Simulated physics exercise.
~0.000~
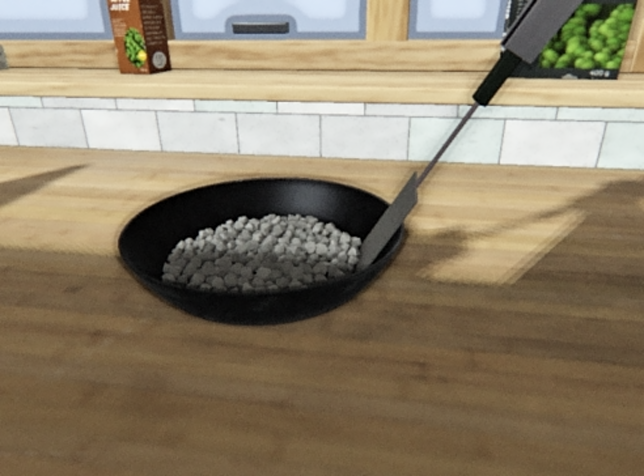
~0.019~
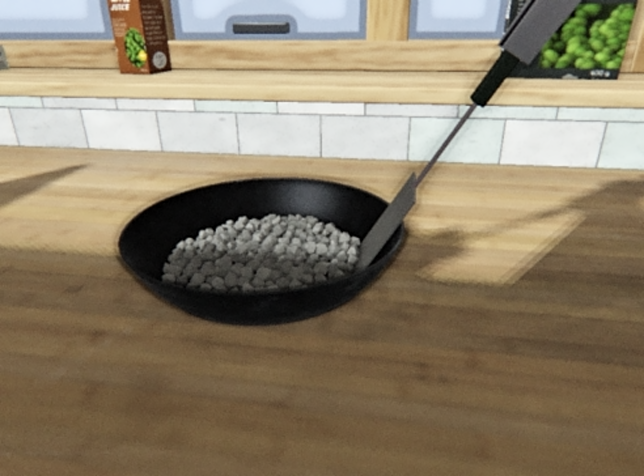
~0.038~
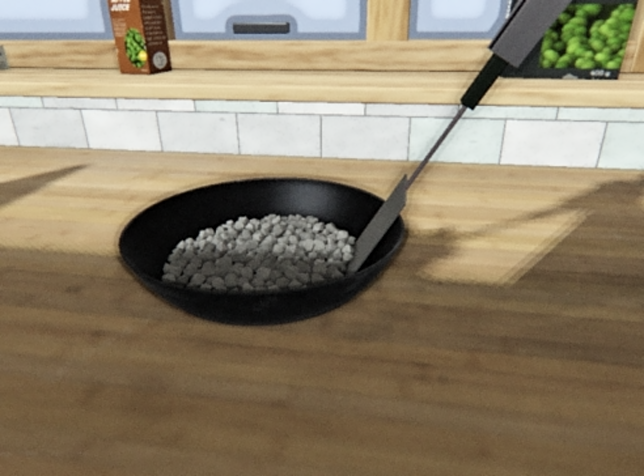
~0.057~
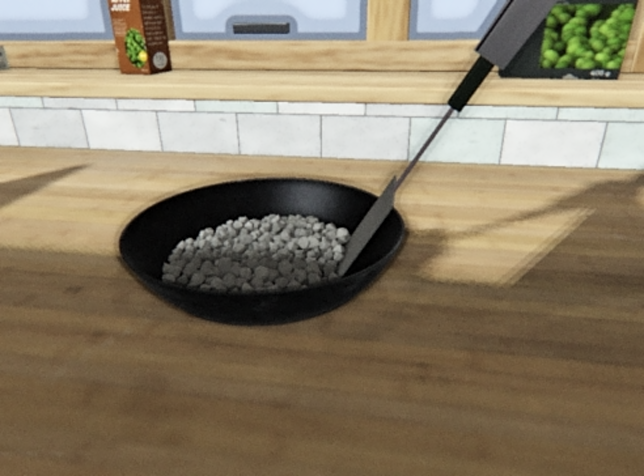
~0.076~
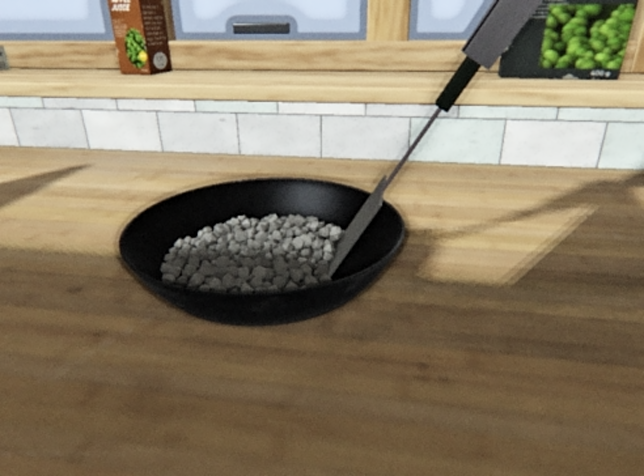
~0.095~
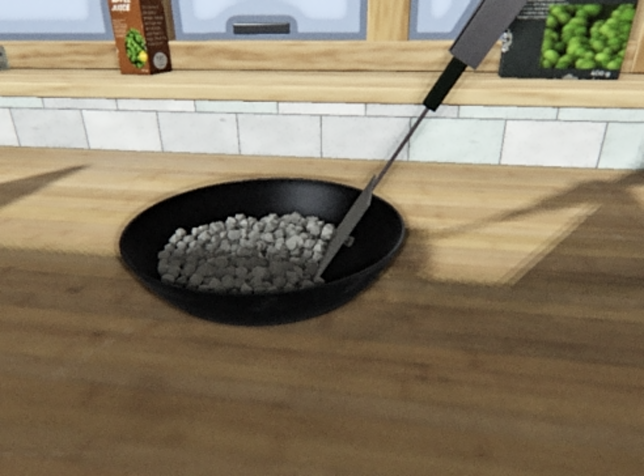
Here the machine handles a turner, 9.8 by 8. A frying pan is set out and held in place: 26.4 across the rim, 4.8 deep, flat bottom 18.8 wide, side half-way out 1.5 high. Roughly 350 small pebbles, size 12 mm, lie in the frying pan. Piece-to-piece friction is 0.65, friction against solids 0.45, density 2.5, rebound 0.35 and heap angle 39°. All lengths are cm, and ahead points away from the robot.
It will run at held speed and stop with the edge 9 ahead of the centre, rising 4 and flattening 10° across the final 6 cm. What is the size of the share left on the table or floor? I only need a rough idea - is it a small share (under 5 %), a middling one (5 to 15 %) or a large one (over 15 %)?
A middling one, 5 to 15 %.
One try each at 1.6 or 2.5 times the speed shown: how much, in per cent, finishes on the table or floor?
The two tries give about 20 and 30 in a hundred.
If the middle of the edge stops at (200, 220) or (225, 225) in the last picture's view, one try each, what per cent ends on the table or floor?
Respectively some 0 and 0 percent end on the table or floor.
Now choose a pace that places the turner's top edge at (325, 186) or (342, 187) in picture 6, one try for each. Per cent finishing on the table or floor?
Try one roughly 30 per cent; try two roughly 20 per cent.
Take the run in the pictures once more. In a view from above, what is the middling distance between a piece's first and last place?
I'd put it at close to 6 centimetres.
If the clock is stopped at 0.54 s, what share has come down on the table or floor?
8 per cent.
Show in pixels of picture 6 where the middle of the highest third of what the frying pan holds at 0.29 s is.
I'd put it somewhere near (173, 228).
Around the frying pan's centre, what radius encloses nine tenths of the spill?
I'd estimate close to 25 centimetres.
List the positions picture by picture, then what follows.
Turner top edge at (417, 185), sloping 59°; upper third of the load around (270, 248), from x 170 to 355, top at y 220; 354 in the frying pan, in the first frame.
Turner top edge at (415, 186), sloping 59°; upper third of the load around (271, 248), from x 170 to 355, top at y 220, in the second frame.
Turner top edge at (406, 188), sloping 59°; upper third of the load around (275, 247), from x 170 to 350, top at y 220, in the third frame.
Turner top edge at (395, 189), sloping 59°; upper third of the load around (274, 247), from x 170 to 350, top at y 220, in the fourth frame.
Turner top edge at (383, 189), sloping 59°; upper third of the load around (267, 244), from x 165 to 350, top at y 220, in the fifth frame.
Turner top edge at (372, 188), sloping 59°; upper third of the load around (258, 243), from x 165 to 350, top at y 220; 354 in the frying pan, in the sixth frame.
By 0.19 s, sloping 59°, highest piece 5 above the table; 354 in the frying pan.
By 0.29 s, sloping 55°, highest piece 6 above the table; 353 in the frying pan, 1 on the blade or in flight.
By 0.54 s, sloping 49°, highest piece 6 above the table; 323 in the frying pan, 29 on the table or floor, 2 on the blade or in flight.
By 1.59 s, sloping 49°, highest piece 6 above the table; 323 in the frying pan, 31 on the table or floor.
Final count, 323 in the frying pan, 31 on the table or floor. That is 9 % on the table or floor.
